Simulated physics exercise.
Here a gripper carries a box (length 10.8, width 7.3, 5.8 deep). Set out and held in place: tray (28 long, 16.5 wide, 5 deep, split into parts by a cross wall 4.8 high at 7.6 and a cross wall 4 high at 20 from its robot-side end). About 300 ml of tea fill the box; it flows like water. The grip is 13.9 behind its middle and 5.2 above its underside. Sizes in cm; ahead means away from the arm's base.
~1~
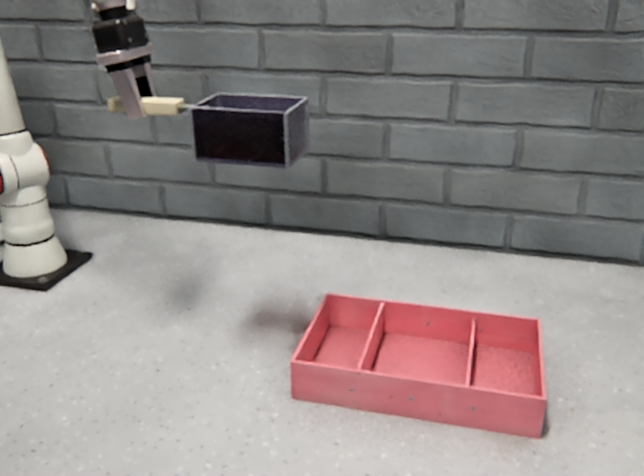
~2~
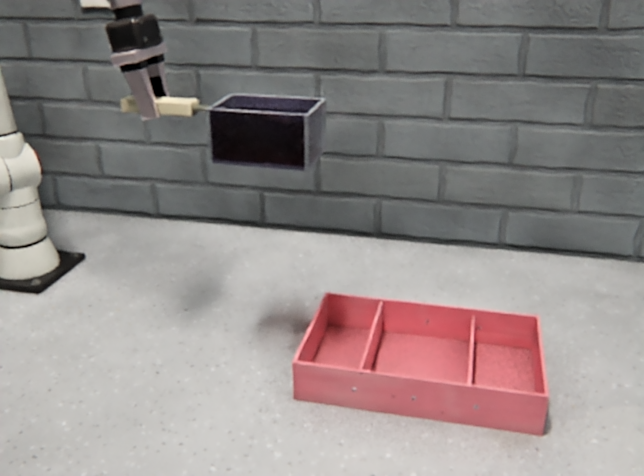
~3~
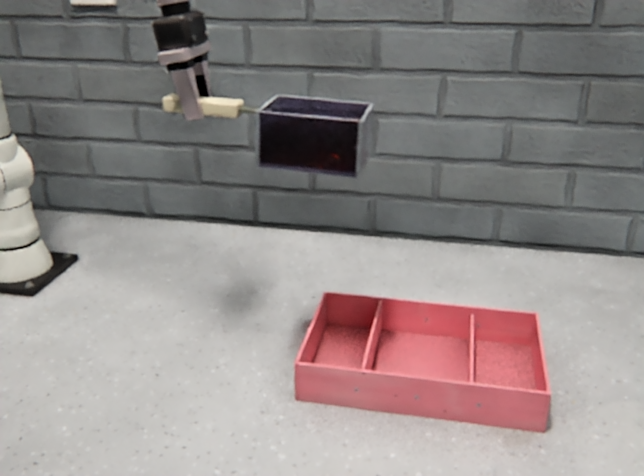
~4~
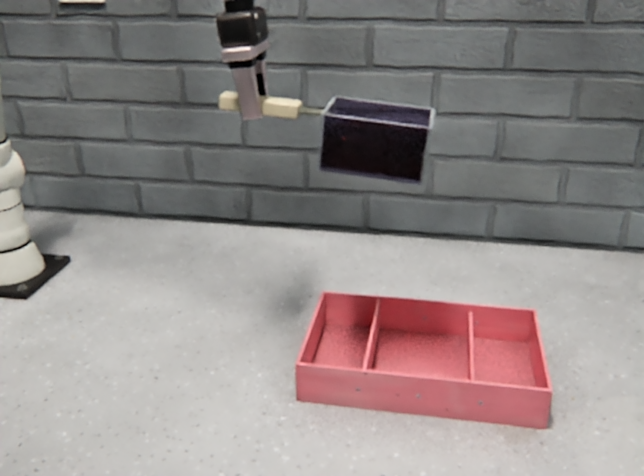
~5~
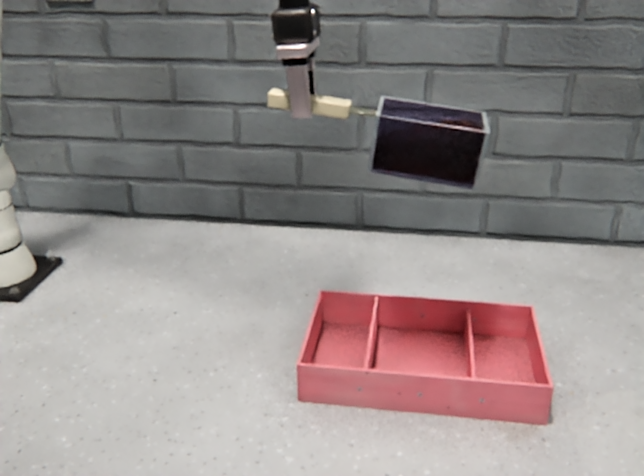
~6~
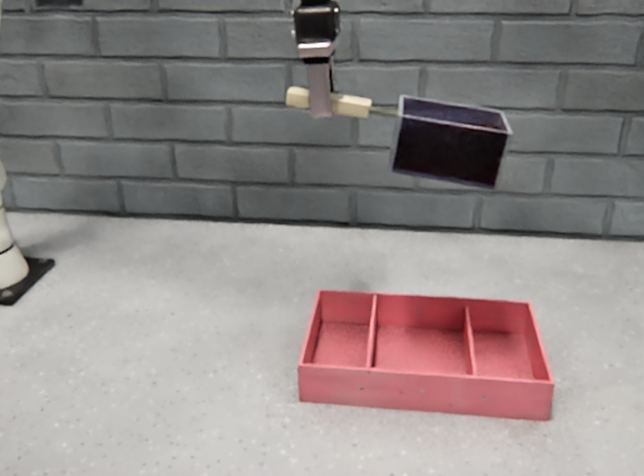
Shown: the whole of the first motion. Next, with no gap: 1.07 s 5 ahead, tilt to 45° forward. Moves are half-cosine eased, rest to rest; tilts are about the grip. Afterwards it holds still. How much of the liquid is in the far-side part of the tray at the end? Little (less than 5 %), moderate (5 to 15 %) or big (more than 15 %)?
A big share, more than 15 %, ends in the far-side part of the tray.
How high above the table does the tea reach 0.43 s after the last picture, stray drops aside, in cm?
About 28 cm.
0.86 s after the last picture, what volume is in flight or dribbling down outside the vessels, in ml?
Some 30 ml.
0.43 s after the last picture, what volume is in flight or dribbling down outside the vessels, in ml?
About 0 ml.
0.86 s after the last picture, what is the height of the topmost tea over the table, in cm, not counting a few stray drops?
Up to some 24 cm.
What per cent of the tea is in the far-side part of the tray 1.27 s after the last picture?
Near 30 %.
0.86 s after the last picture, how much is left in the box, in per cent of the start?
Near 85 %.
Then, 0.43 s after the last picture, tilted 21° forward, liquid up to 29 above the table; 295 ml in the box.
Then, 0.86 s after the last picture, tilted 41° forward, liquid up to 24 above the table; 245 ml in the box, 20 ml in the far-side part, 30 ml in the air or running down outside.
Then, 1.27 s after the last picture, tilted 45° forward, liquid up to 59 above the table; 170 ml in the box, 95 ml in the far-side part, 10 ml on the table or floor, 20 ml in the air or running down outside.
Then, 2.07 s after the last picture, tilted 45° forward, liquid up to 22 above the table; 145 ml in the box, 125 ml in the far-side part, 20 ml on the table or floor, 5 ml in the middle part.
Final state, 145 ml in the box, 125 ml in the far-side part, 20 ml on the table or floor, 5 ml in the middle part. That is 42 % in the far-side part of the tray.
